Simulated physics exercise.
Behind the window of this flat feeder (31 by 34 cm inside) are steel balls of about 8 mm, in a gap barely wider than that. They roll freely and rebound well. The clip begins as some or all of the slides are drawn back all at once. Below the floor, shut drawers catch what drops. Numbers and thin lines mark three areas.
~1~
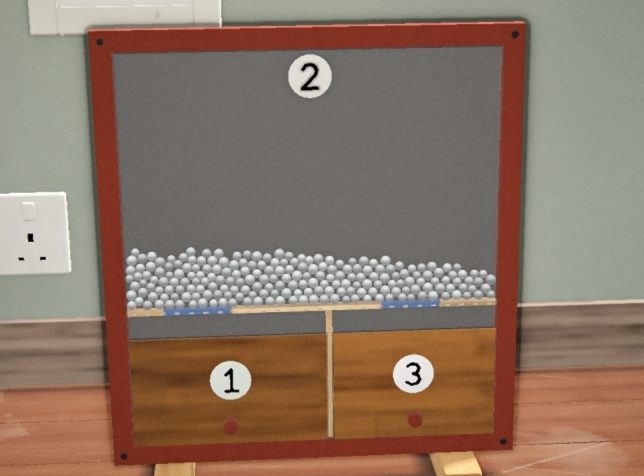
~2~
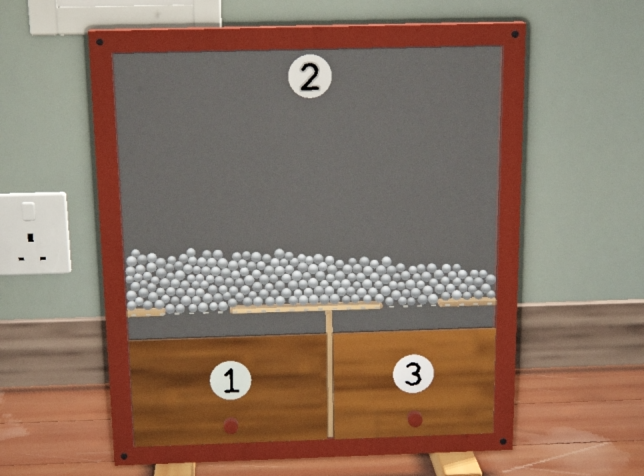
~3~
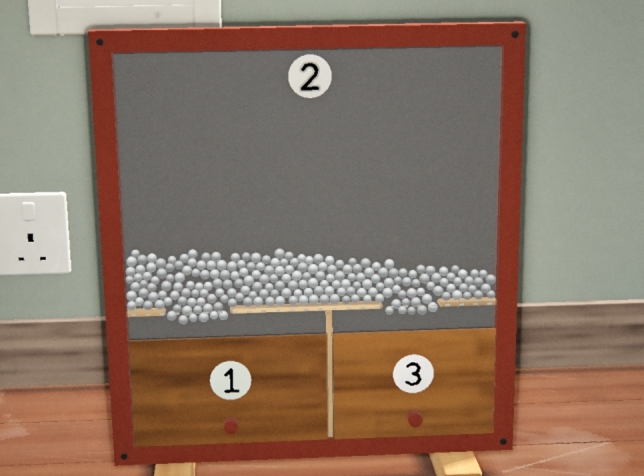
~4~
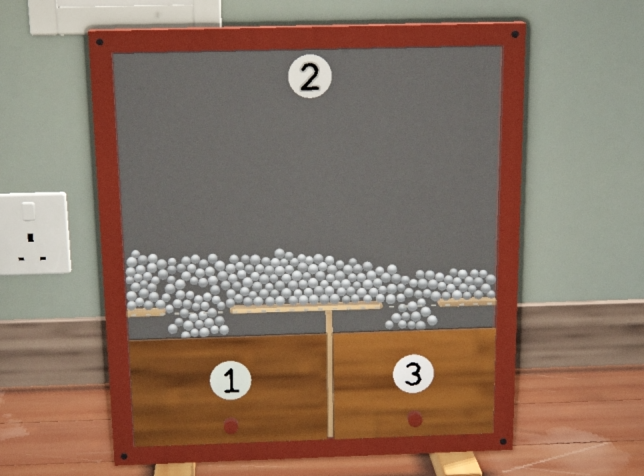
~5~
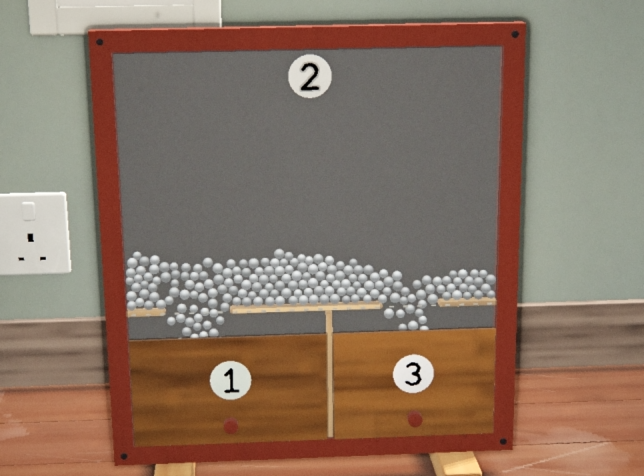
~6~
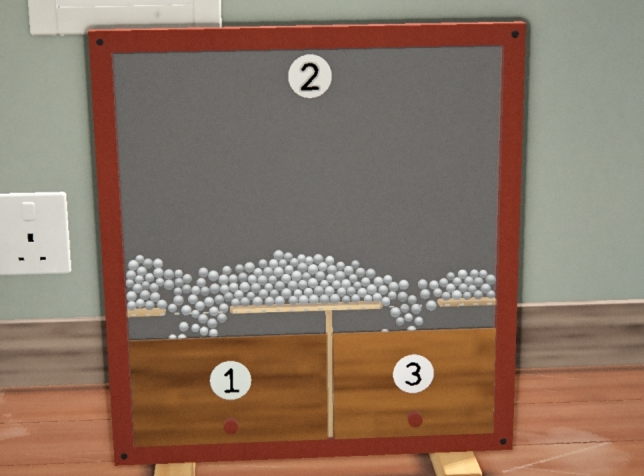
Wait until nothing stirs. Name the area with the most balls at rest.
1.
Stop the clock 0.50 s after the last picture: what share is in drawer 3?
Some 30 per cent.
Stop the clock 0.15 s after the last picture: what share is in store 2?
About 45 per cent.
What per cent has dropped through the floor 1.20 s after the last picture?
About 85 per cent.
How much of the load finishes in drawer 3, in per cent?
About 35 per cent.
Then, 0.15 s after the last picture, 55 % are out; no. 1, 30 %, no. 2, 45 %, no. 3, 20 %.
Then, 0.50 s after the last picture, 75 % are out; no. 1, 45 %, no. 2, 25 %, no. 3, 30 %.
Then, 1.20 s after the last picture, 85 % are out; no. 1, 50 %, no. 2, 15 %, no. 3, 35 %.
All still 2.0 s after it, 85 % are out; no. 1, 50 %, no. 2, 15 %, no. 3, 35 %.
